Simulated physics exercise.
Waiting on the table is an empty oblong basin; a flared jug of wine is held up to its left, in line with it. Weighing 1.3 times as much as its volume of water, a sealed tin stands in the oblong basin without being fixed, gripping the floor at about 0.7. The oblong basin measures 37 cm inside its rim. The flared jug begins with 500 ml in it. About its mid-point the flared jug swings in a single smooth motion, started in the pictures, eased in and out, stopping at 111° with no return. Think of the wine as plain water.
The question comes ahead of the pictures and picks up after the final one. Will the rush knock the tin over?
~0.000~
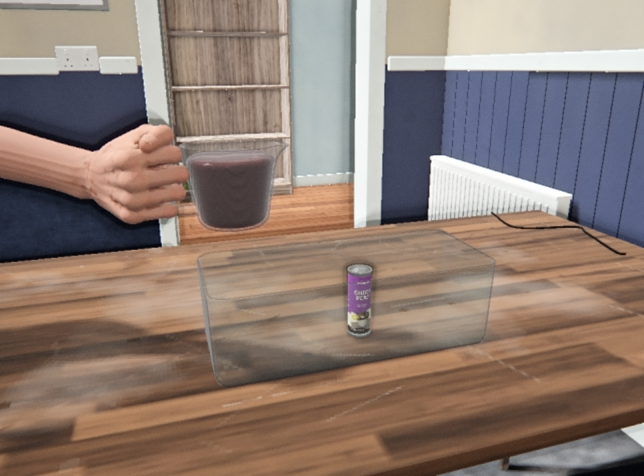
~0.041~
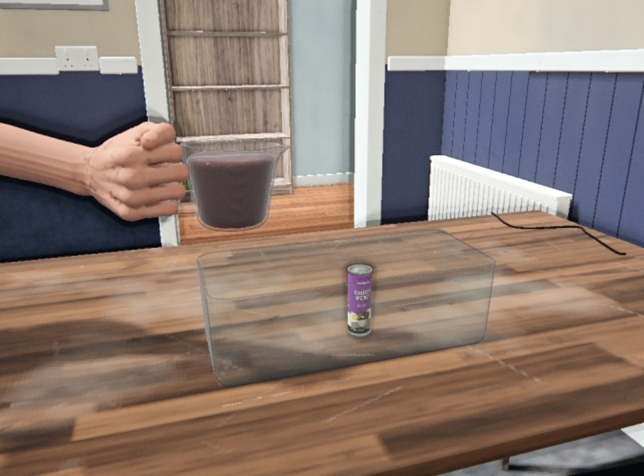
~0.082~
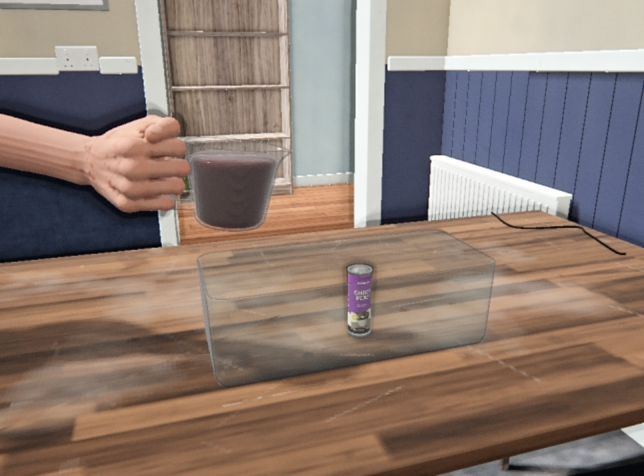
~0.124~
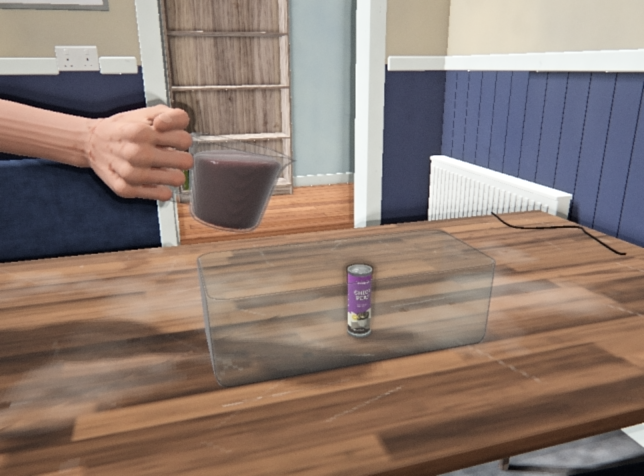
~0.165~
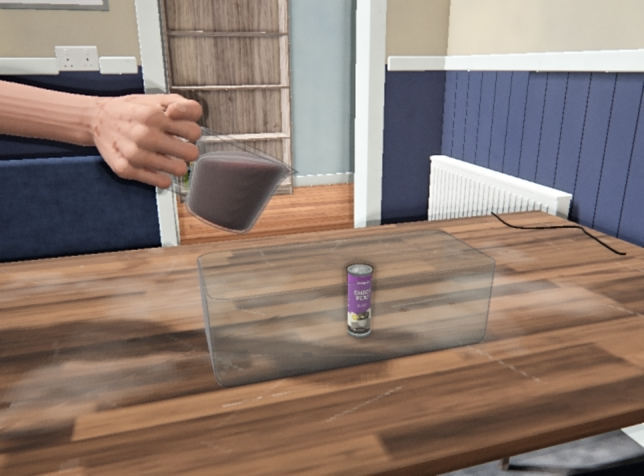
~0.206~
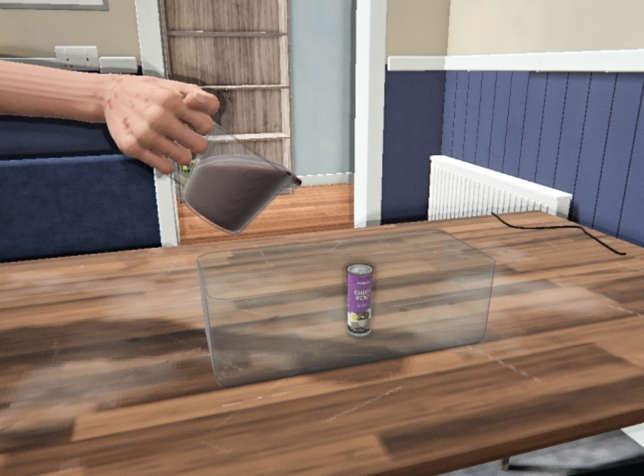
Most likely it will not capsize.
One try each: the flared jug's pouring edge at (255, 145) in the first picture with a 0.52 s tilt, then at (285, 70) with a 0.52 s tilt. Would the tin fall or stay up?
In the first try it remains standing; in the second it comes down.
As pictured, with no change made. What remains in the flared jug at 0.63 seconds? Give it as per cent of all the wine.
Remaining share: Approx. 2 %.
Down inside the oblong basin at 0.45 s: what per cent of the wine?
Roughly 48 percent.
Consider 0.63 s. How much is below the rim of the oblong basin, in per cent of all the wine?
Around 92 parts in a hundred.
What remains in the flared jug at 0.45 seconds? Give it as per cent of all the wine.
At that time about 30 in a hundred parts are still held.
Then, 0.45 s in, the tilt is 106° and 29 per cent is still to pour; the tin stands where it began.
Then, 0.63 s in, the tilt is 111° and 2 per cent is still to pour; the tin stands where it began.
Then, 0.82 s in, the tilt is 111° and 0 per cent is still to pour; the tin stands where it began.
Then, 1.02 s in, the tilt is 111° and 0 per cent is still to pour; the tin stands where it began.
Finally, the tin stands where it began.
